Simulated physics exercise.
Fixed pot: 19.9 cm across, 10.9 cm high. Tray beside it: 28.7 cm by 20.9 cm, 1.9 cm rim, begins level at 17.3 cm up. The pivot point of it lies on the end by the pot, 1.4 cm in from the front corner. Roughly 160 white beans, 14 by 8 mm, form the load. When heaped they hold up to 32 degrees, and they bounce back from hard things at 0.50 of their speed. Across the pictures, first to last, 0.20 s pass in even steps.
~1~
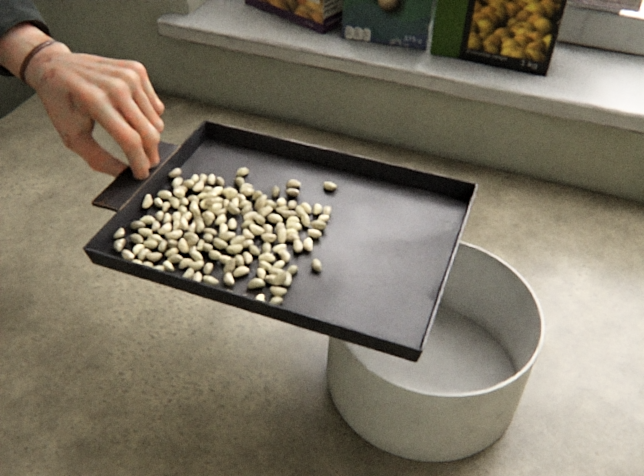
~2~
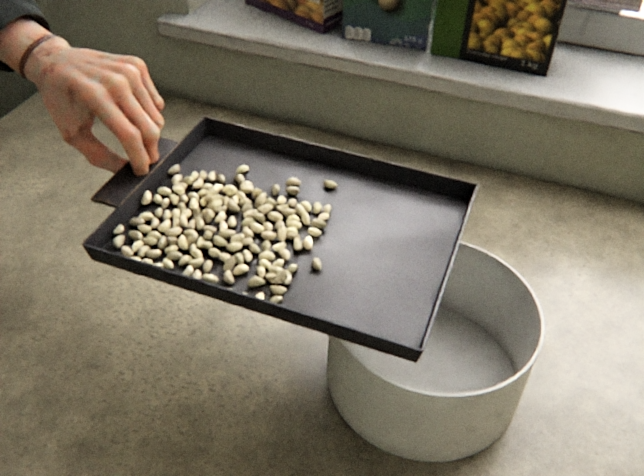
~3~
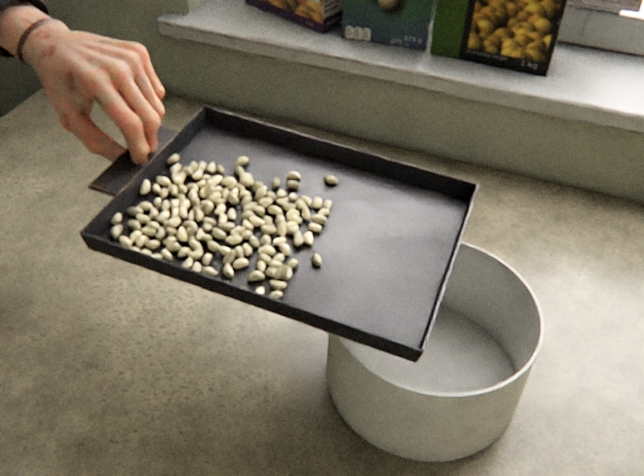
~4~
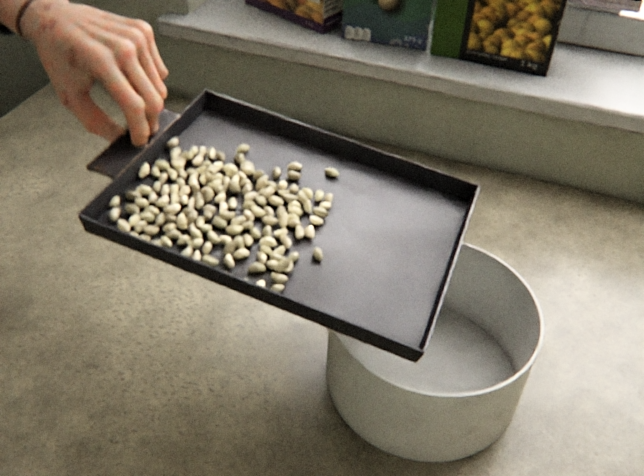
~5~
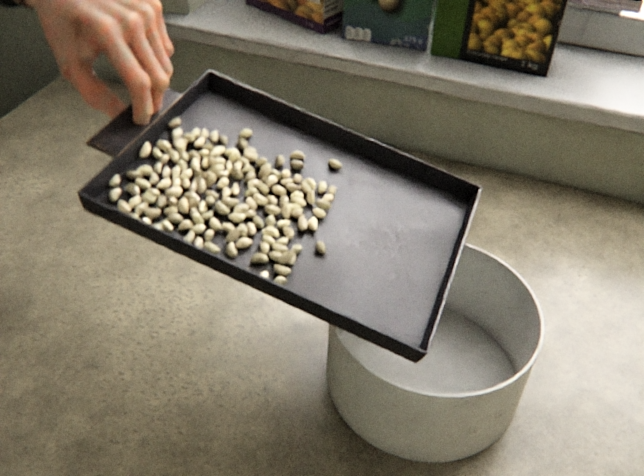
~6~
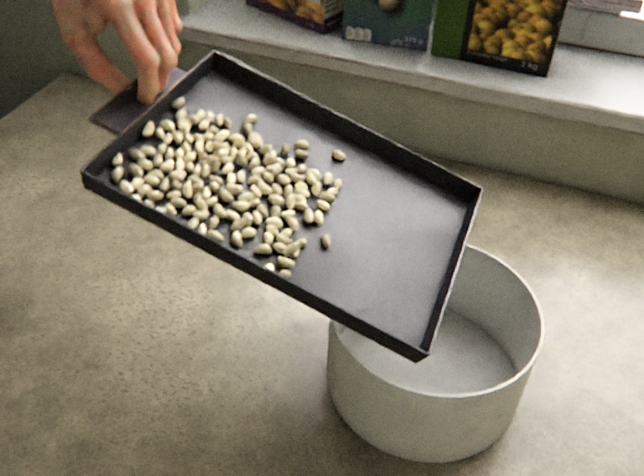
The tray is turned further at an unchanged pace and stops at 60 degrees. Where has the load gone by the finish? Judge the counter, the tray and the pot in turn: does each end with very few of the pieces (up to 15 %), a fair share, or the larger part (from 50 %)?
Counter: A fair share. Tray: A fair share. Pot: A fair share.
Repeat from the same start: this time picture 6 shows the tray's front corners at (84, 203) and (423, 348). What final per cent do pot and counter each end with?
Split: Pot = 30, counter = 20.
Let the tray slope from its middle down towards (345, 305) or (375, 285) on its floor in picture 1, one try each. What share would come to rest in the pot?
Roughly 0 % for the first direction, roughly 5 % for the second.
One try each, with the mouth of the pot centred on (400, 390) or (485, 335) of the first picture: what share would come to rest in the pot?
I'd say some 20 per cent for the first and some 50 per cent for the second.
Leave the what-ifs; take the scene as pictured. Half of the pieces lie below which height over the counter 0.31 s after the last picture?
Roughly 28 centimetres, more or less.
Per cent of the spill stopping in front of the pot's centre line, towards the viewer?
About 60 percent of the spill.
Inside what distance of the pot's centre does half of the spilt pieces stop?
24 cm.
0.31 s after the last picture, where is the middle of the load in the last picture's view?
Roughly (372, 166).
Then, 0.19 s after the last picture, tilt 40 degrees; the tray holds 100 %, the pot 0 %.
Then, 0.31 s after the last picture, tilt 54 degrees; the tray holds 100 %, the pot 0 %.
Then, 0.57 s after the last picture, tilt 60 degrees; the tray holds 45 %, the pot 15 %.
In the end, counter 30 %, tray 40 %, pot 30 %.
